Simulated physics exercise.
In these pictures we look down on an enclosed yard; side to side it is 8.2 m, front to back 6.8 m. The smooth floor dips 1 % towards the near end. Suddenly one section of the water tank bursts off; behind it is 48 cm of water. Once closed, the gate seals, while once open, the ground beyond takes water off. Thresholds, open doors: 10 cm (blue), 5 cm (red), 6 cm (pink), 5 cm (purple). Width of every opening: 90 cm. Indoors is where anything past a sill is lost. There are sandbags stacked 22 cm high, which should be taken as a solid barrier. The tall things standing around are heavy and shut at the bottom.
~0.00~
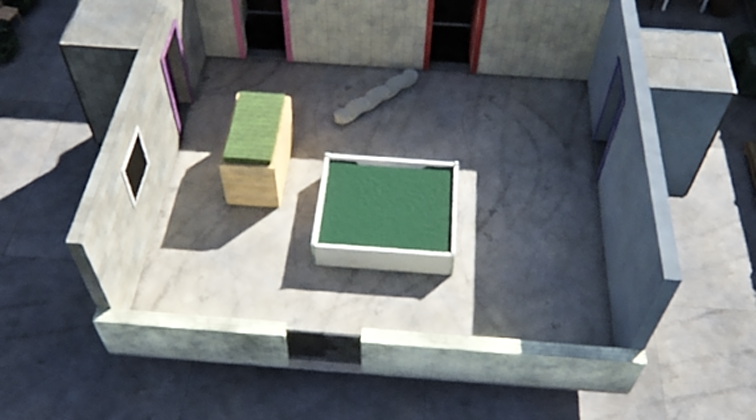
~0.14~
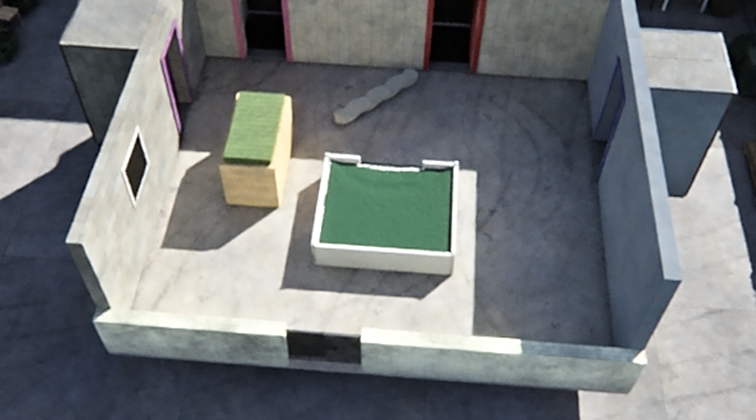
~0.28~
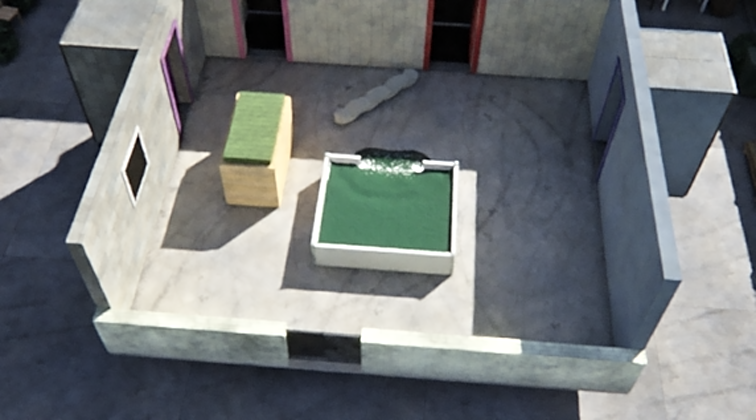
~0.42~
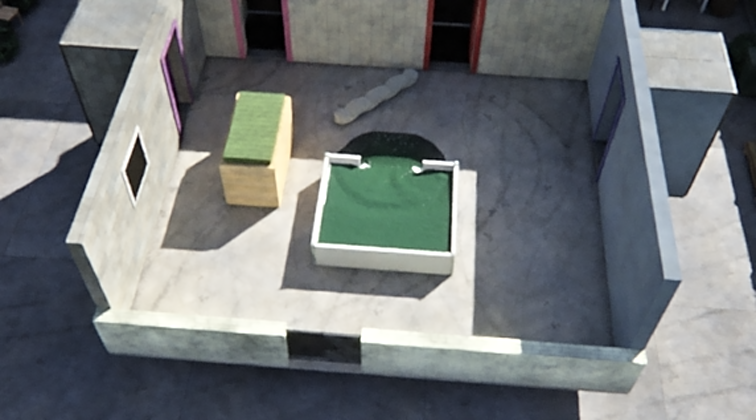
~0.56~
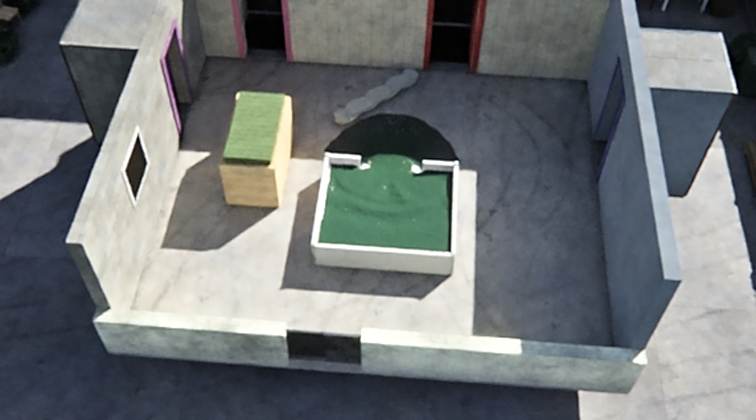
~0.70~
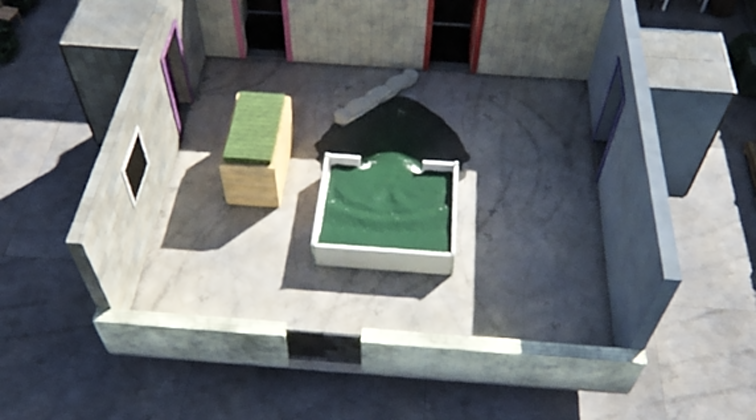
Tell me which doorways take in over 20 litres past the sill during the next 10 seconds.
In the end blue door: Not over. Red door: Over. Pink door: Not over. Purple door: Not over.
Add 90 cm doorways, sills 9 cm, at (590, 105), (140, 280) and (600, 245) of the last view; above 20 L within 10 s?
Per doorway, in order: Sufficient / insufficient / insufficient.
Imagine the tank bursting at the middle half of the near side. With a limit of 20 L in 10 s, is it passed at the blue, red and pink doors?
Here's how it goes: Blue falls short, red falls short, pink falls short.
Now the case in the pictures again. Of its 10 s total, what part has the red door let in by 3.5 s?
That works out near 55%.
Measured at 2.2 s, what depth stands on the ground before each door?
Centimetres: Blue 0 / red 6 / pink 0 / purple 0.
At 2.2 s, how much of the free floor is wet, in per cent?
Covered: Roughly 20 %.
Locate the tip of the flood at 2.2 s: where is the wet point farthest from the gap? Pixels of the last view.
I'd put it near pixel (534, 81) of the last picture.
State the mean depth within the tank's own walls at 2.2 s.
The mean depth is some 30 cm.
After 1.4 s water covers 15 % of the floor and is deepest (28 cm) near (389, 176); blue door not reached, red door 3 cm at the sill, 1 L in, pink door not reached, purple door not reached.
After 2.2 s water covers 20 % of the floor and is deepest (26 cm) near (358, 119); blue door not reached, red door 6 cm at the sill, 52 L in, pink door not reached, purple door not reached.
After 3.5 s water covers 30 % of the floor and is deepest (24 cm) near (586, 84); blue door not reached, red door 10 cm at the sill, 146 L in, pink door not reached, purple door 5 cm at the sill, 0 L in.
After 6.0 s water covers 50 % of the floor and is deepest (14 cm) near (552, 94); blue door 8 cm at the sill, 0 L in, red door 11 cm at the sill, 226 L in, pink door 2 cm at the sill, 0 L in, purple door 3 cm at the sill, 2 L in.
After 10.0 s water covers 75 % of the floor and is deepest (11 cm) near (604, 370); blue door 6 cm at the sill, 0 L in, red door 6 cm at the sill, 258 L in, pink door 1 cm at the sill, 0 L in, purple door 3 cm at the sill, 2 L in.
